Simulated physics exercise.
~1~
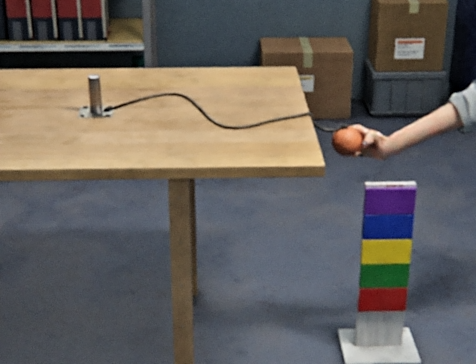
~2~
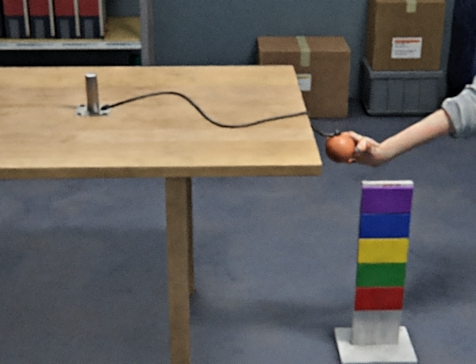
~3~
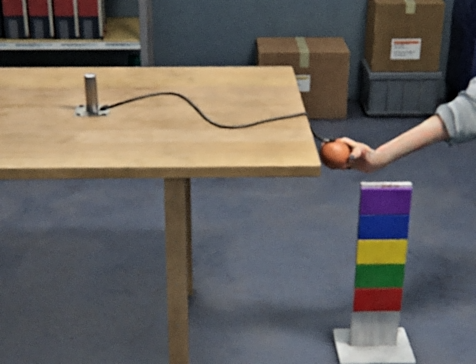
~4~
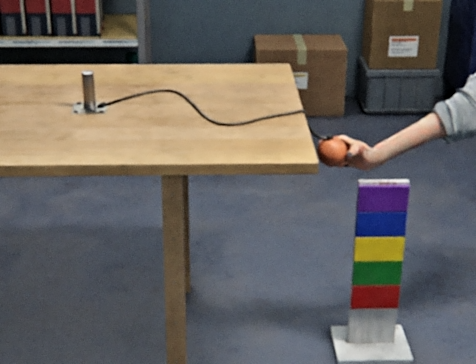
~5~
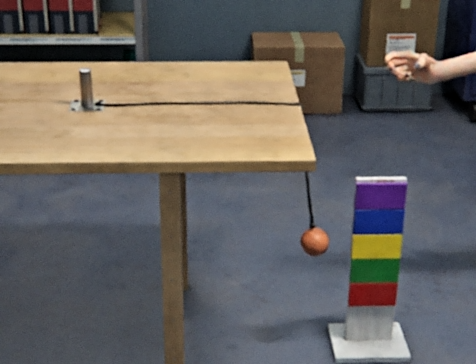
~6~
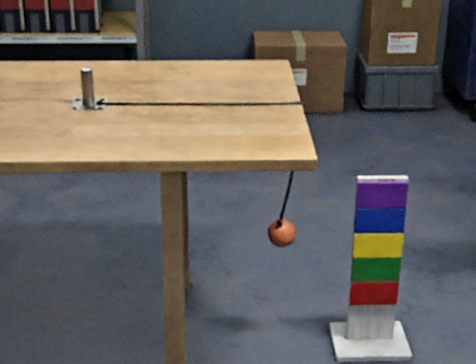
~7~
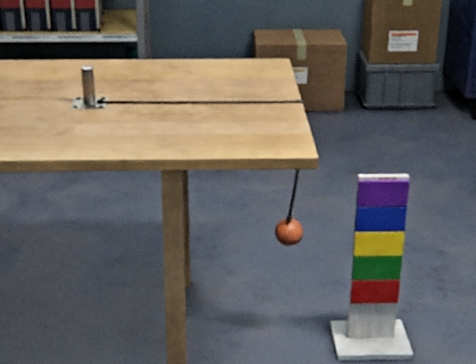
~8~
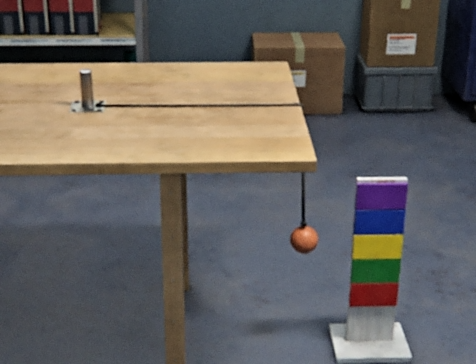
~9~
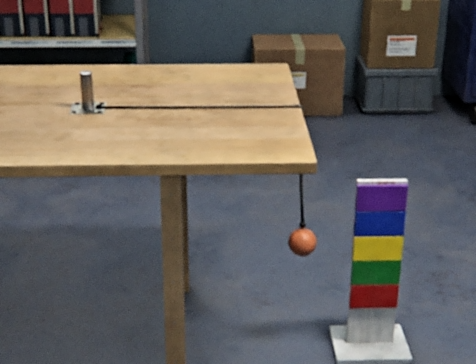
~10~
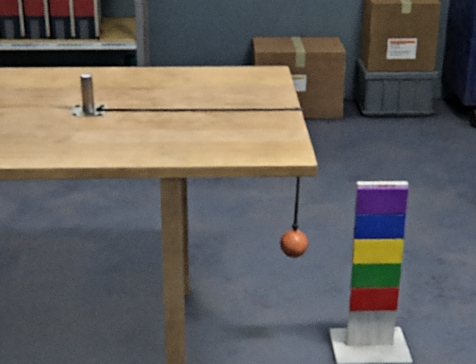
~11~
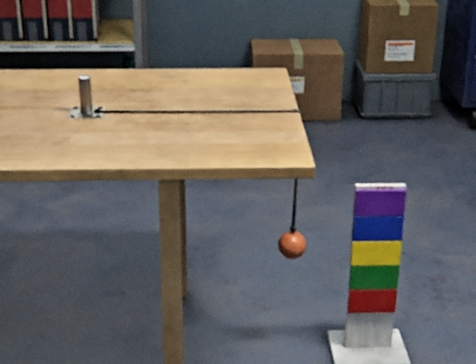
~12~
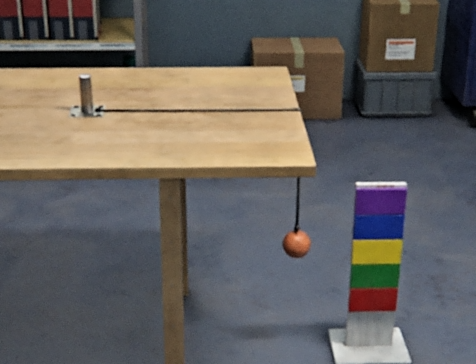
At a table edge, a hand releases an orange that swings, then hangs level with yellow.
